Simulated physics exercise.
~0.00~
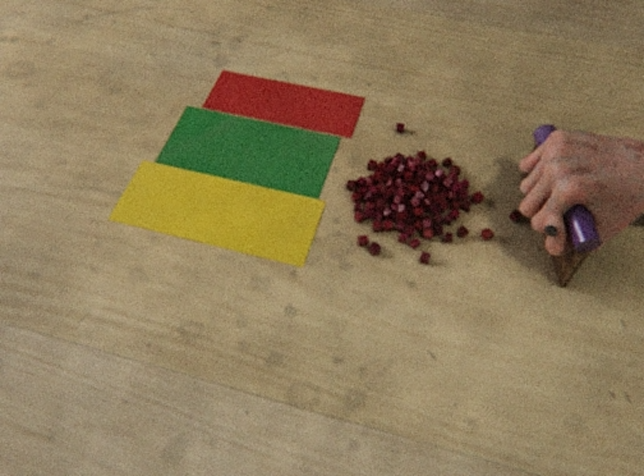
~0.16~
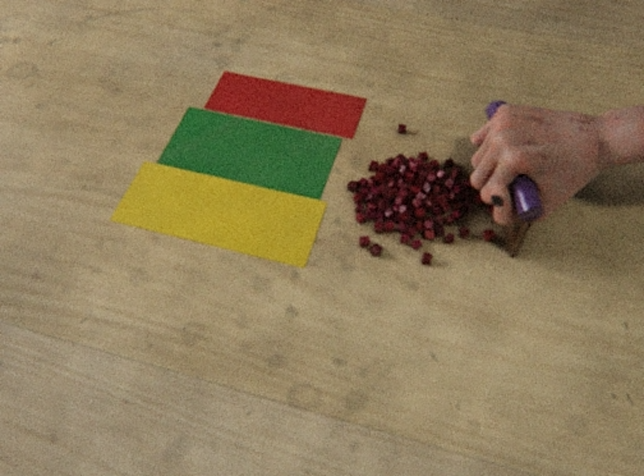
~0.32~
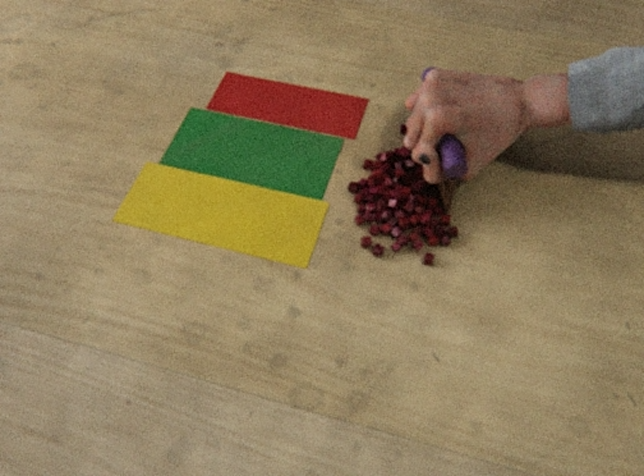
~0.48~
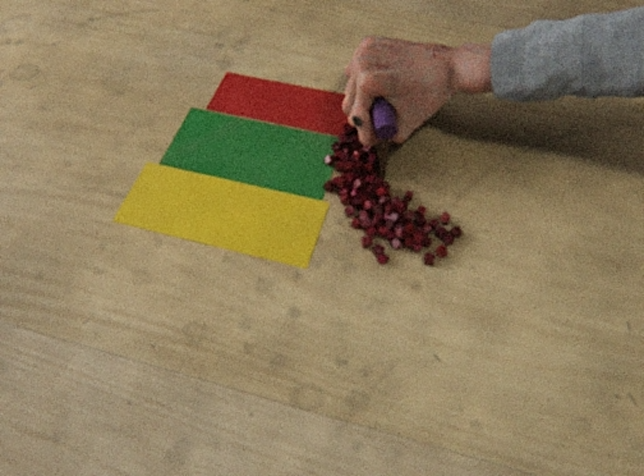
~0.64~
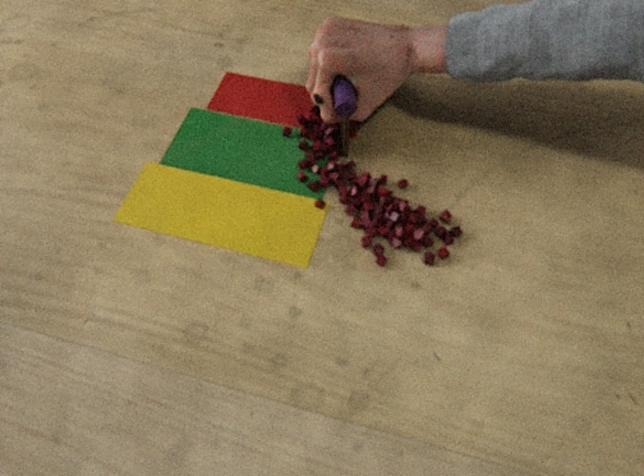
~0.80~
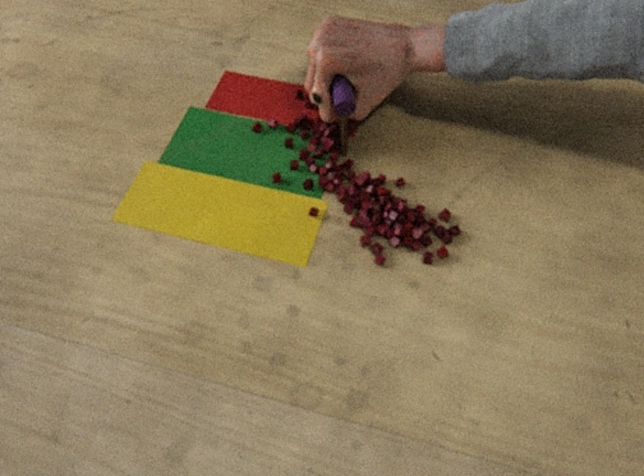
A hand gripping a purple-handled scraper pushed through a pile of dark red cubes, moving left and away toward the coloured sheets, then stopped, leaving cubes scattered over the green and red sheets, with most still on the bare wooden surface.
